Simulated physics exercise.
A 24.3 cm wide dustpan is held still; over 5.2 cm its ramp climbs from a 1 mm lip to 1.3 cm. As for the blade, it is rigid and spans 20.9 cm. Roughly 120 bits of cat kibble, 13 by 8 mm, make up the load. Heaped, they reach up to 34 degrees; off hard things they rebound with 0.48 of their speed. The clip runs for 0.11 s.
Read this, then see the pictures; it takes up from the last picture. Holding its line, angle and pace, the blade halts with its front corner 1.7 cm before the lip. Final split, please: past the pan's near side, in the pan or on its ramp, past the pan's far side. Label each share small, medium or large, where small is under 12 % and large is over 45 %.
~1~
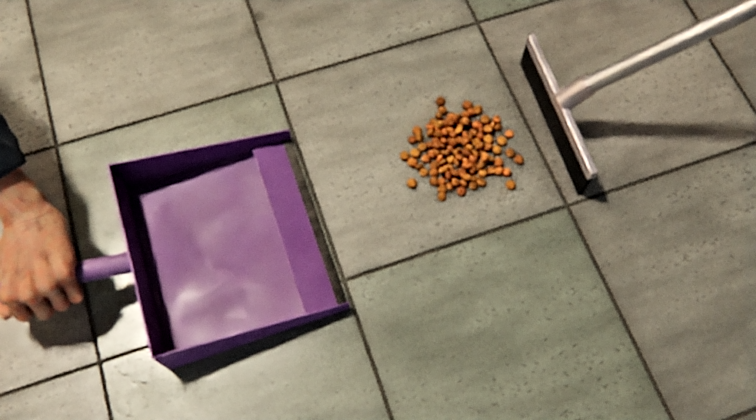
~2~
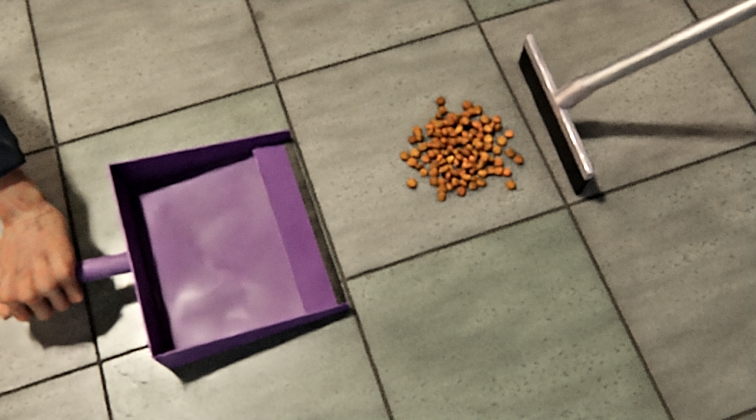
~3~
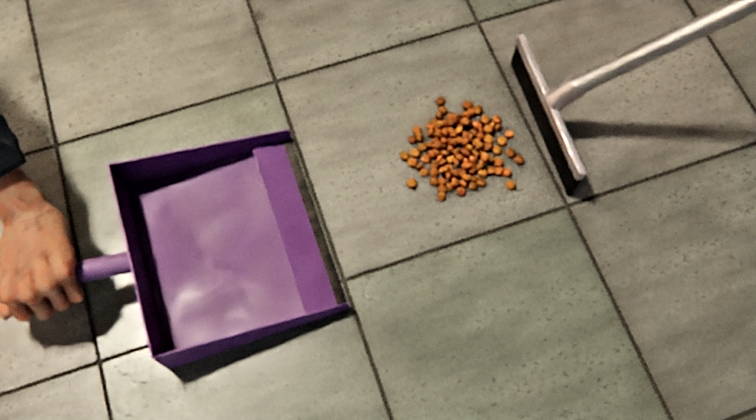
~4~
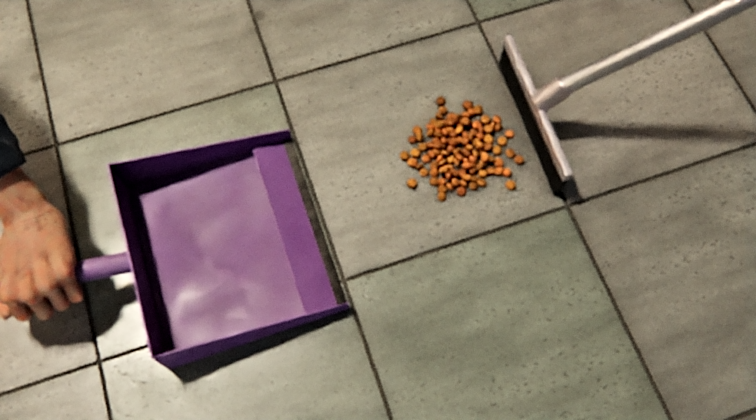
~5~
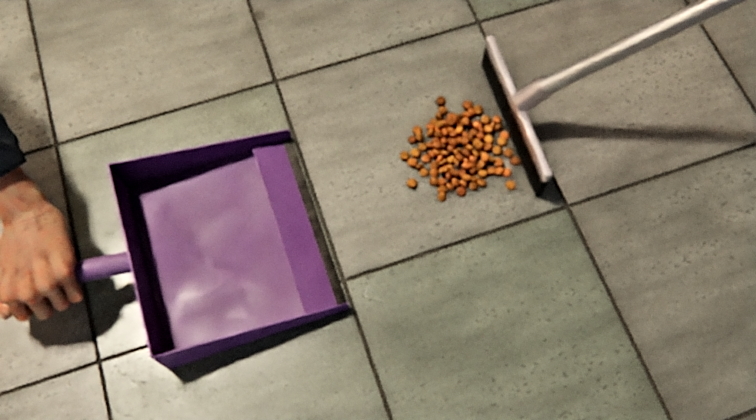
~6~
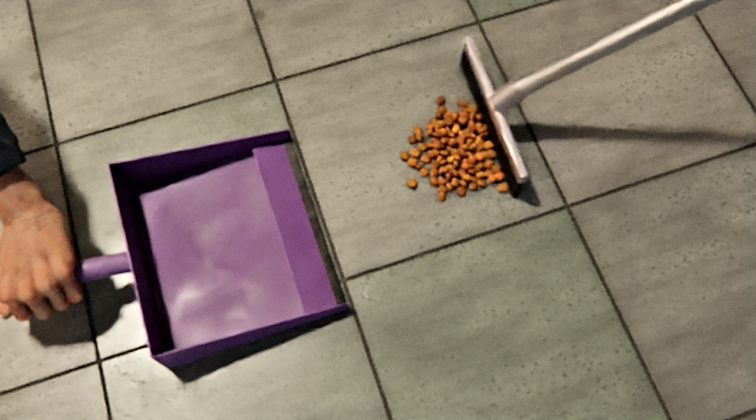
Near side: Small. Pan: Large. Far side: Medium.
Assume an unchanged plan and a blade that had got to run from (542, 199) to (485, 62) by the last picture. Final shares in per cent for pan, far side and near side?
You'd see pan at 65, far at 10 and near at 0.
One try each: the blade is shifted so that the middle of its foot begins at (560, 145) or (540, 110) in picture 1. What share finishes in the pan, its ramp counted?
Close to 60 in a hundred, then close to 50 in a hundred.
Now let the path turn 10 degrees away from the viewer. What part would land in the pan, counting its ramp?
Pan plus ramp: Some 35 %.
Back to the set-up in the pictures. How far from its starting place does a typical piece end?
26 cm, roughly.
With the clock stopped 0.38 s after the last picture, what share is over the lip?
65 %.
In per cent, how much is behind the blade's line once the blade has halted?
Around 5 in a hundred.
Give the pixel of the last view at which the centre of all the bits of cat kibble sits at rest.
(267, 177) or so.
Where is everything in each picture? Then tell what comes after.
In the first frame, blade from (591, 174) to (531, 42), moved 0.0 cm, 0 of the pieces shifted so far; middle of the pieces at (457, 152); pan at (219, 251).
In the second frame, blade from (588, 175) to (528, 42), moved 0.3 cm, 0 of the pieces shifted so far; middle of the pieces at (457, 152).
In the third frame, blade from (580, 175) to (521, 43), moved 1.4 cm, 0 of the pieces shifted so far; middle of the pieces at (457, 152).
In the fourth frame, blade from (566, 176) to (508, 43), moved 3.1 cm, 0 of the pieces shifted so far; middle of the pieces at (457, 152).
In the fifth frame, blade from (546, 177) to (490, 44), moved 5.5 cm, 2 of the pieces shifted so far; middle of the pieces at (457, 152).
In the sixth frame, blade from (522, 178) to (468, 44), moved 8.4 cm, 46 of the pieces shifted so far; middle of the pieces at (455, 152); pan at (218, 251).
Then, 0.10 s after the last picture, middle of the blade 12 cm from the lip; 0 % over the lip, far side 5 %, near side 0 %.
Then, 0.17 s after the last picture, middle of the blade 4 cm from the lip; 5 % over the lip, far side 20 %, near side 0 %.
Then, 0.38 s after the last picture, middle of the blade 2 cm from the lip; 65 % over the lip, far side 25 %, near side 0 %.
In the end, near side 0 %, pan 60 %, far side 25 %, in front of the lip or behind the blade 15 %.
